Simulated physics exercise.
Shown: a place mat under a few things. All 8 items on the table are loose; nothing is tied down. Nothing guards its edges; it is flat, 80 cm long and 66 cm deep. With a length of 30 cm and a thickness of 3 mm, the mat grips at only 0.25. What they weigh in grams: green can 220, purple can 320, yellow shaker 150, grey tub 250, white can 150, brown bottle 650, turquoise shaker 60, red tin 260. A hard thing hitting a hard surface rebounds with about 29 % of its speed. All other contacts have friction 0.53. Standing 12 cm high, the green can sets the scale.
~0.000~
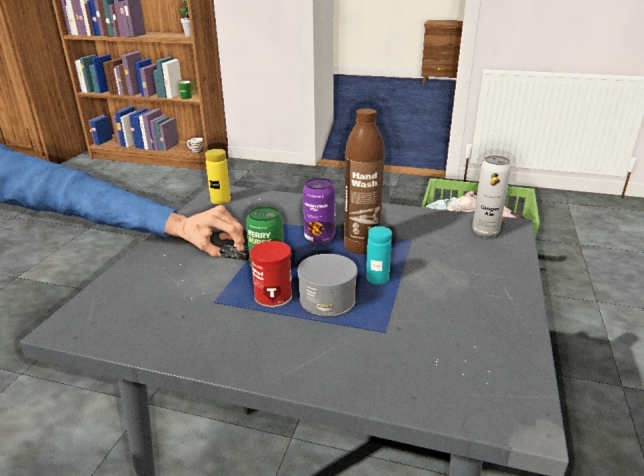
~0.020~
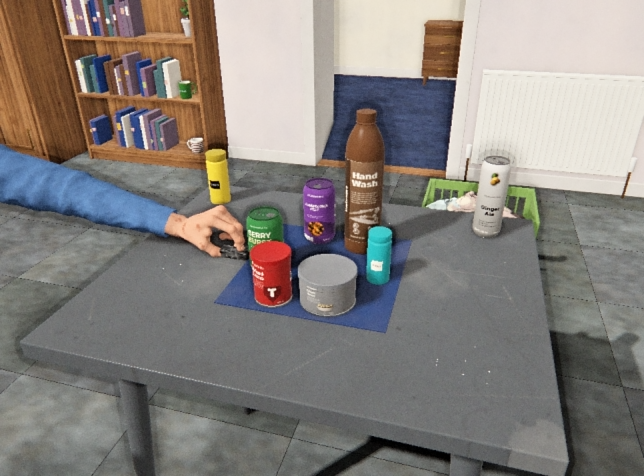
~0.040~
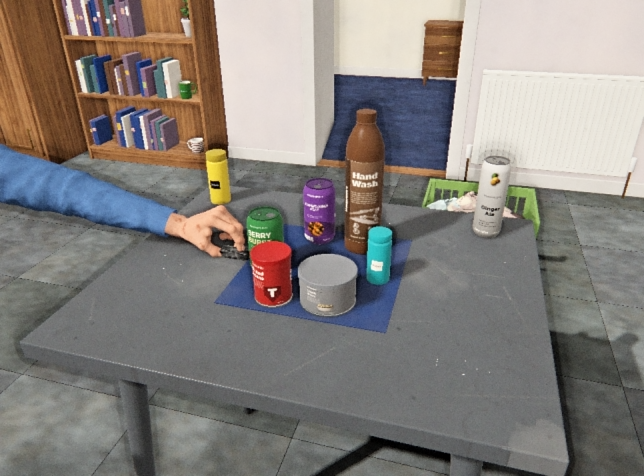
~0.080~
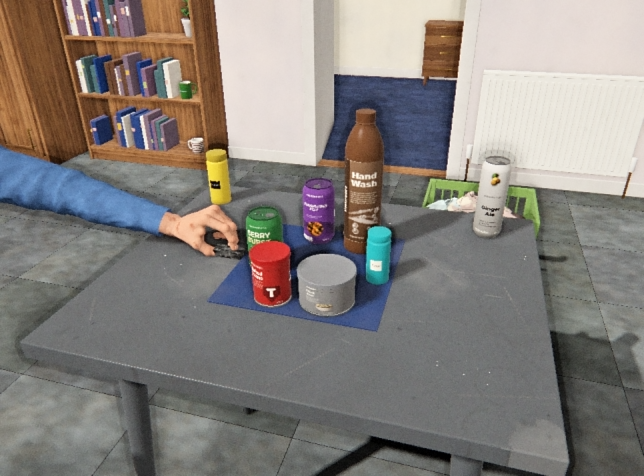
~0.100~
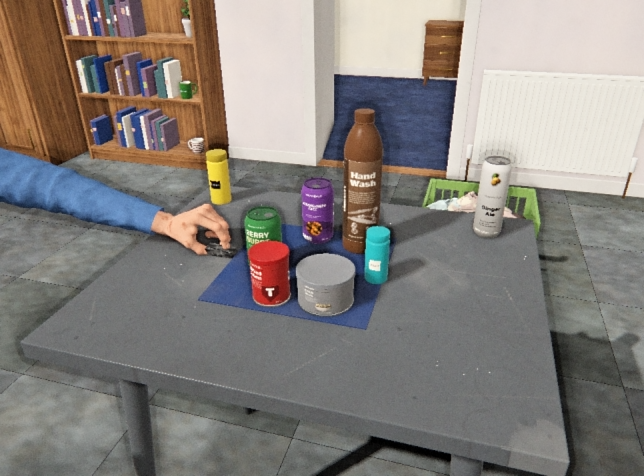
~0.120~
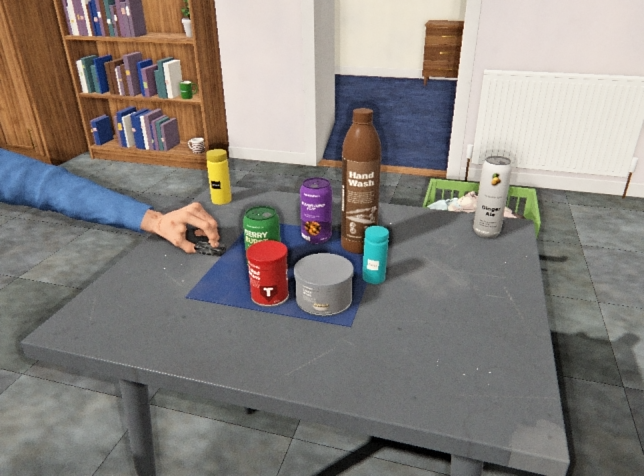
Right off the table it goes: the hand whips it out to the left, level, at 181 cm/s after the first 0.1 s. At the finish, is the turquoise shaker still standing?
Yes.
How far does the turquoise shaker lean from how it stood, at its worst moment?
Maximum lean: 4°.
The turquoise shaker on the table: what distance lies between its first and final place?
Around 2 centimetres.
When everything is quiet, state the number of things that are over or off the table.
That makes 0.
After 0.22 s, mat out by 24 cm; turquoise shaker 5° off upright near (368, 255); purple can moved 4 cm; green can moved 4 cm.
After 0.32 s, mat out by 42 cm; purple can 9° off upright; red tin 5° off upright; green can moved 9 cm.
After 0.42 s, mat out by 60 cm; turquoise shaker moved 2 cm near (370, 256); green can 9° off upright; purple can 8° off upright.
After 0.72 s, mat out by 82 cm; turquoise shaker moved 2 cm near (370, 256); green can moved 9 cm; red tin moved 7 cm.
In the end (1.7 s), not toppled but over 6 cm from the start, green can and red tin; the other 6 under 6 cm from the start. At the end, from the last picture's camera, turquoise shaker near (370, 256).
